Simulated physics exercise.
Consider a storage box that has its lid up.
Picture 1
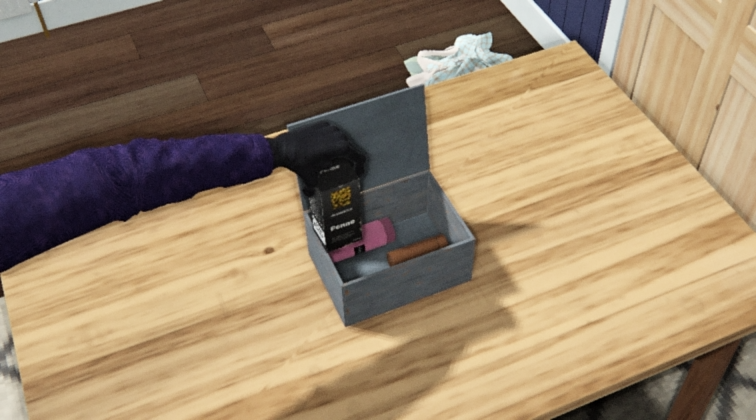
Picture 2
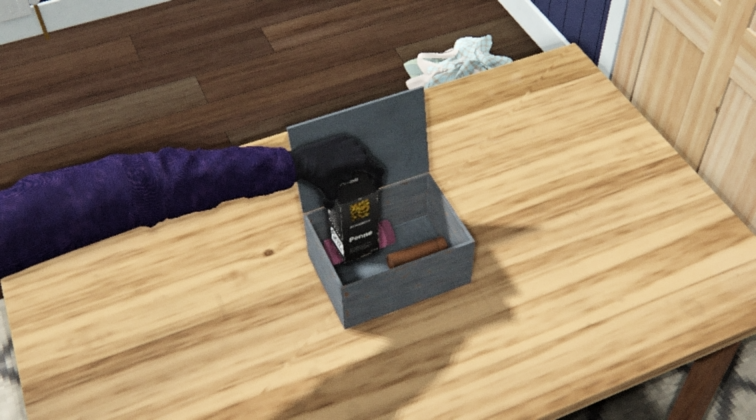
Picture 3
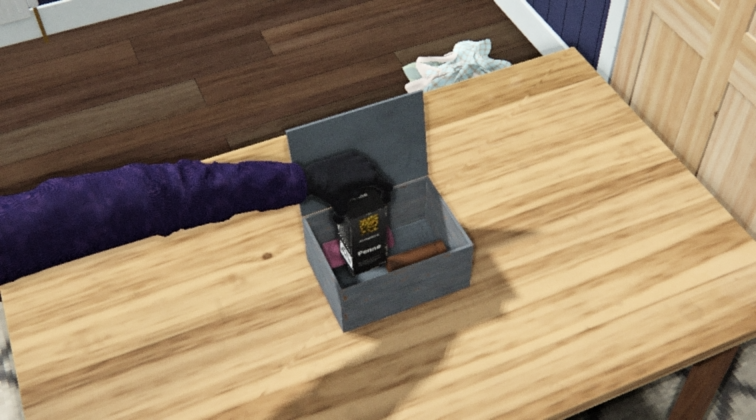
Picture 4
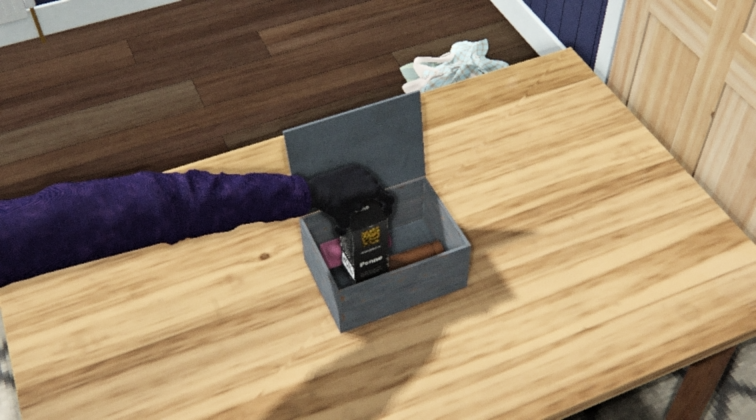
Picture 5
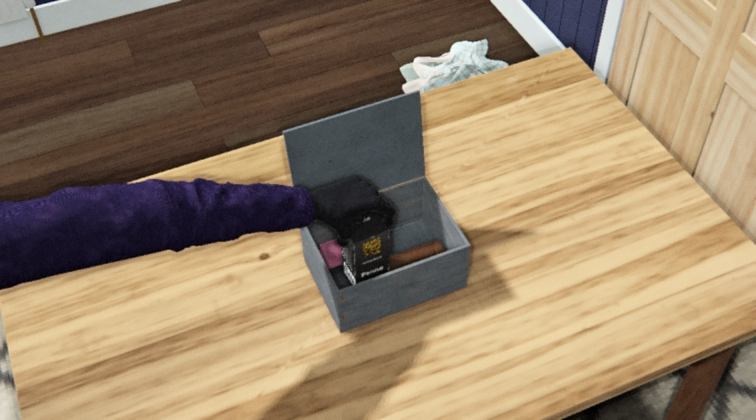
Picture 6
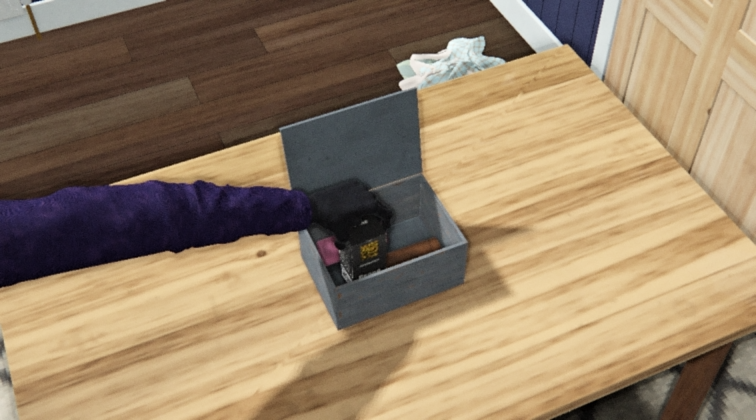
On a wooden table, a black-gloved hand in a purple sleeve lowering a black carton into an open grey box.
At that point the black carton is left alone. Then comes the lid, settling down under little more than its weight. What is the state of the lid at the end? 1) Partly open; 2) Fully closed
Option 1: Partly open.
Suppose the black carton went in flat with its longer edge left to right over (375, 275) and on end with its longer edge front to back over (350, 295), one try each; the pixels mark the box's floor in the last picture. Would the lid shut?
Case one: Lid down; case two: Lid left up.
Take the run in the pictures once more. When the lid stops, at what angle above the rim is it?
Close to 25 degrees.
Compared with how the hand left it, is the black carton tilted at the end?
Looking at the last picture, the black carton is left as set.
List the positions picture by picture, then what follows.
The first picture shows coming down; black carton (335, 205); brown shaker (418, 253).
The second picture shows coming down; black carton (354, 217); brown shaker (418, 256).
The third picture shows coming down; black carton (362, 231); brown shaker (417, 259).
The fourth picture shows coming down; black carton (364, 243).
The fifth picture shows coming down; black carton (365, 253).
The sixth picture shows in place under the hand; black carton (363, 256).
Then, 1.20 s on from there, lid starting down.
Then, 1.50 s on from there, lid 65° above the rim.
Then, 1.80 s on from there, lid 38° above the rim.
In the end, lid 27° above the rim; all 3 unmoved. At the end, from the last picture's camera, black carton near (363, 256).
